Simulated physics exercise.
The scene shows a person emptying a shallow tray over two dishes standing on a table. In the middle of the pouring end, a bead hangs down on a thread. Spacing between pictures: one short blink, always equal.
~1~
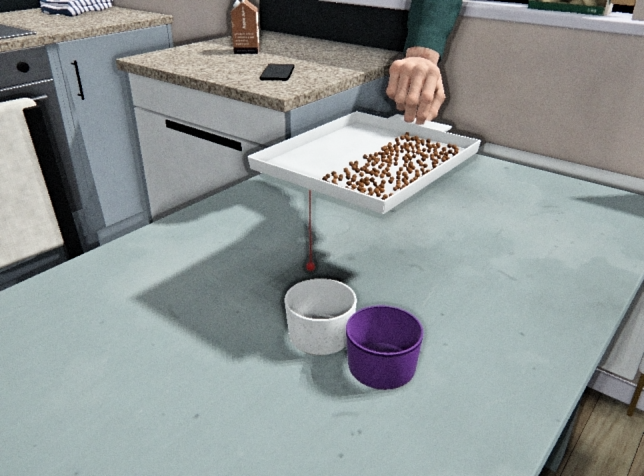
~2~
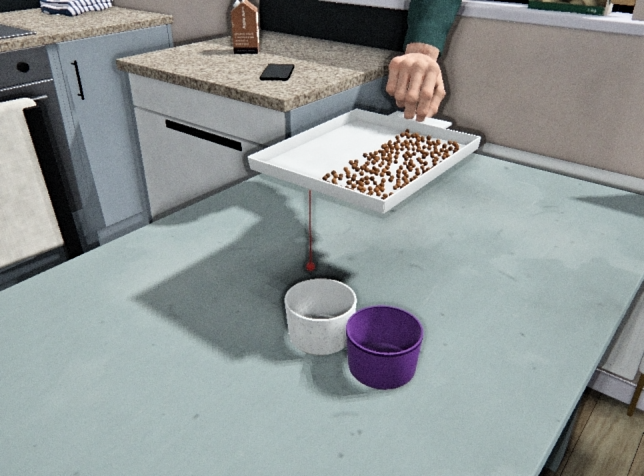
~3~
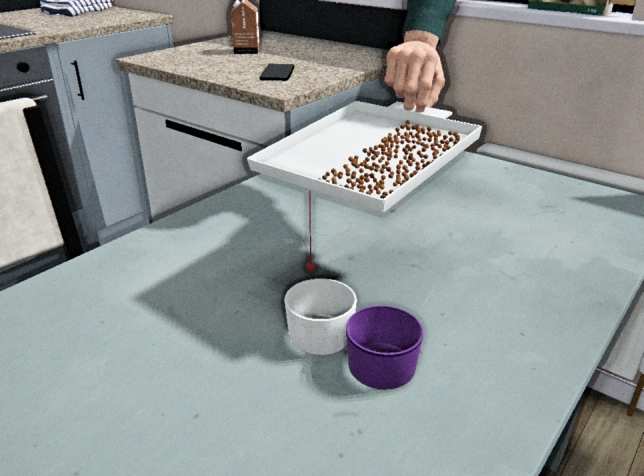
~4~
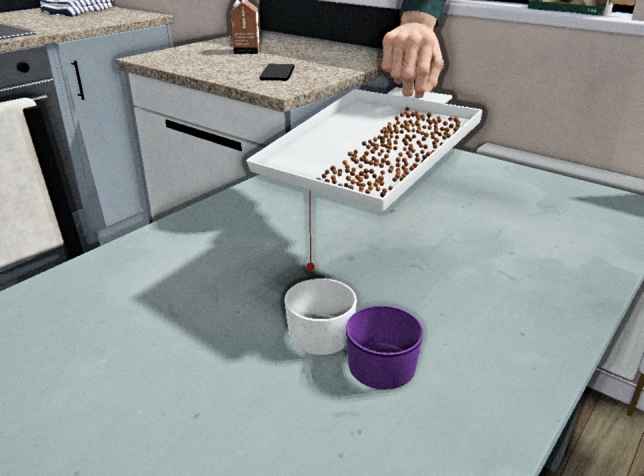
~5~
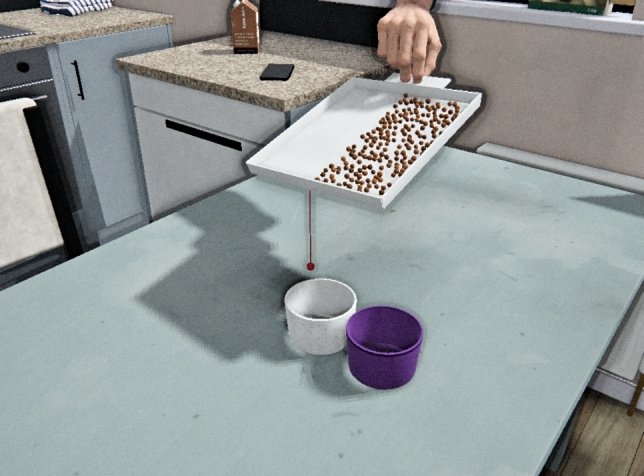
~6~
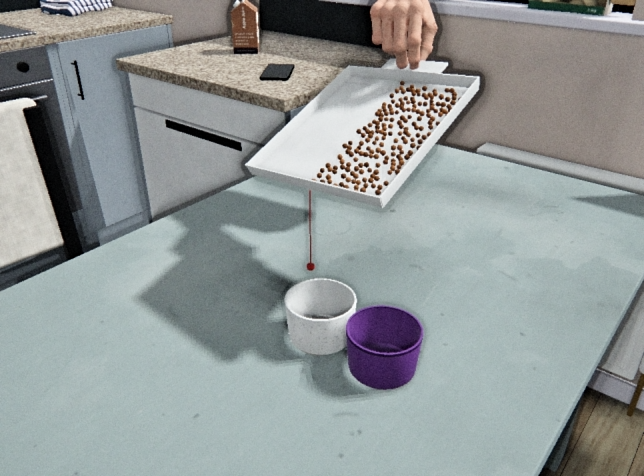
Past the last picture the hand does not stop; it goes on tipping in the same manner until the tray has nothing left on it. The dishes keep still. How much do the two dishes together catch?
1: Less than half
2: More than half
Less than half (1).
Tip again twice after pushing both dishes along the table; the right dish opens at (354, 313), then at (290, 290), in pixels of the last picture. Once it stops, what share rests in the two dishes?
Roughly 40% first, roughly 70% second.
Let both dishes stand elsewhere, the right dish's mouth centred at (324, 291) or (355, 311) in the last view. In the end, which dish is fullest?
At the first place the left dish, at the second the dish on the left.
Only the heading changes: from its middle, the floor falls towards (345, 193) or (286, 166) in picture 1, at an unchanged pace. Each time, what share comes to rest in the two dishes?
In order, 70 in a hundred and 0 in a hundred.
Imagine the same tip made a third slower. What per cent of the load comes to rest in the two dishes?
About 20 in a hundred.
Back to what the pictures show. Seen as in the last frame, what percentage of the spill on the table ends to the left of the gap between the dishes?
Estimate: About 100 percent.
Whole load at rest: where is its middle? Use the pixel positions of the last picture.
Close to (253, 316) in the last view.
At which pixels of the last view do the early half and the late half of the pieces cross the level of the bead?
Near (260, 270) and later near (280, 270).
Soon after the last picture, tray tipped steeply; most on the tray; a stray few outside both; a small part in the air.
A little later, tray tipped past a quarter turn; most on the tray; a stray few in the left dish; about a quarter outside both; a small part in the air.
Later still, tray tipped past a quarter turn; about a quarter in the left dish; most outside both.
At rest, tray tipped past a quarter turn; none in the right dish; about a quarter in the left dish; most outside both.
